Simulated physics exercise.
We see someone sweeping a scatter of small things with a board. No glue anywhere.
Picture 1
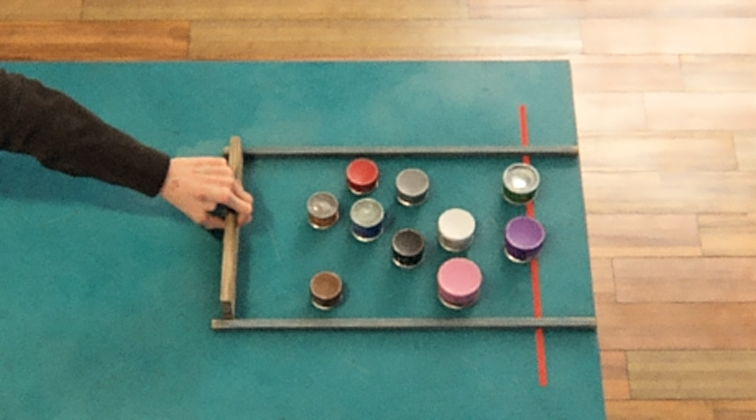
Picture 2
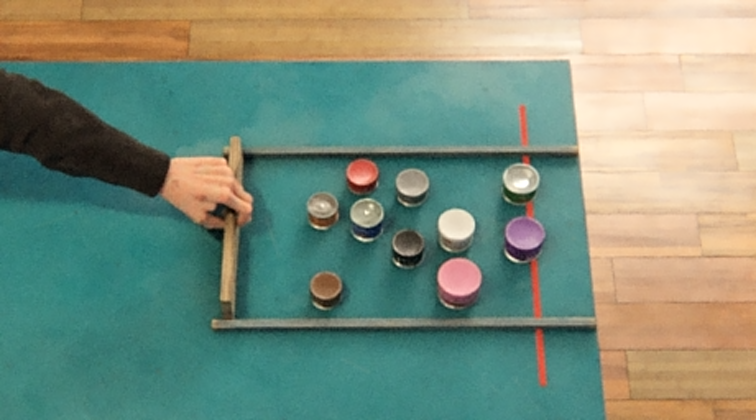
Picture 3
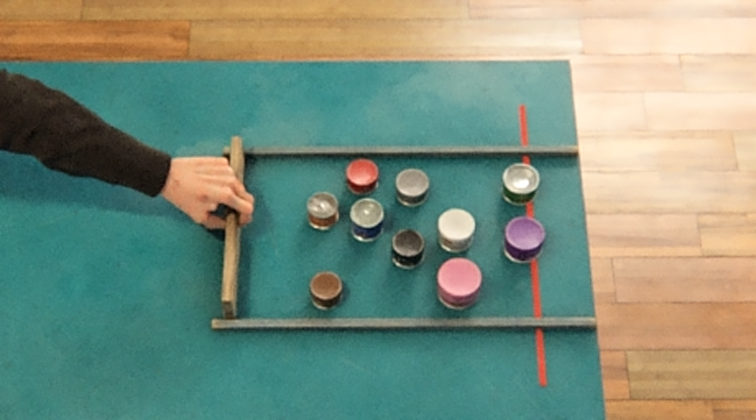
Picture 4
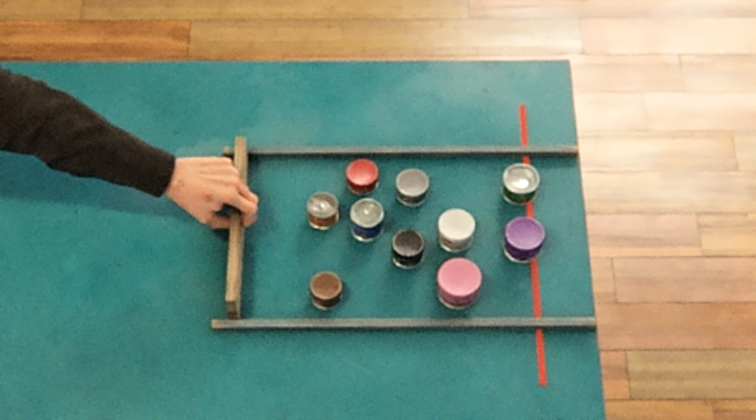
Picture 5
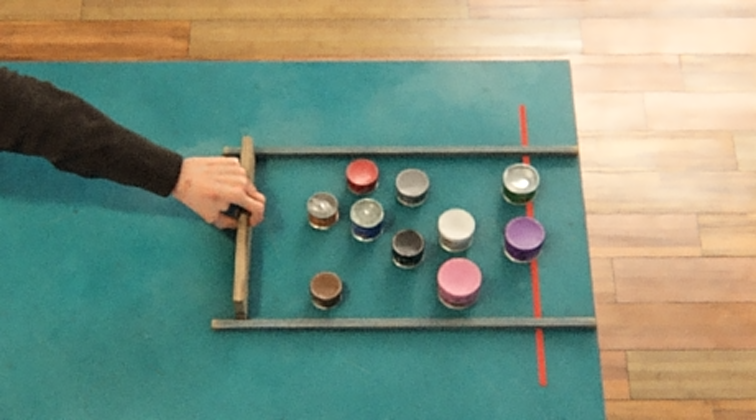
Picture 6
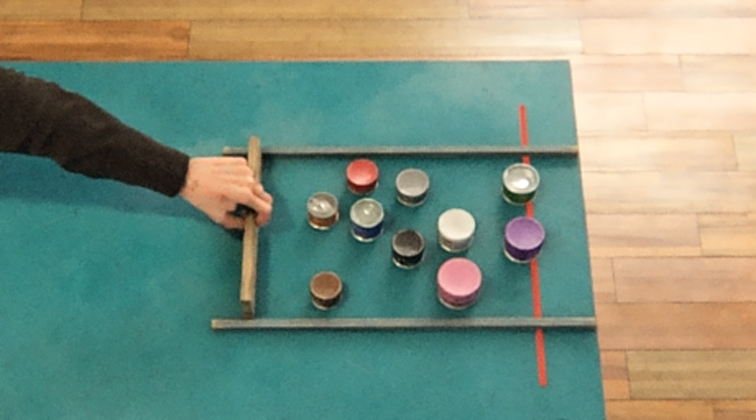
A hand slides a wooden board slowly right toward scattered colored tins, which stay still.
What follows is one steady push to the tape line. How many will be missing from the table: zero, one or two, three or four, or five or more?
The number that fall off is one or two.
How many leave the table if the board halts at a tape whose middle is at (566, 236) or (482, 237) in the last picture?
In that order 5 and 0.
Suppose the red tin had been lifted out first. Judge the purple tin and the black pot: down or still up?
The purple tin is lost, the black pot is kept.
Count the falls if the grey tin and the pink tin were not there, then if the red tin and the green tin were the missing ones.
1 in the first case, 1 in the second.
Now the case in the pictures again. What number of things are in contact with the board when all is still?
That makes 5.
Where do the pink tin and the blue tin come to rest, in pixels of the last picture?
First (587, 281), then (548, 225).
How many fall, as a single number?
The count is 2.
A little later, none off yet; green tin at rest near (520, 185); purple tin at rest near (524, 240); pink tin at rest near (459, 284).
When it is over, the number that fall off is one or two; down, purple tin and green tin.
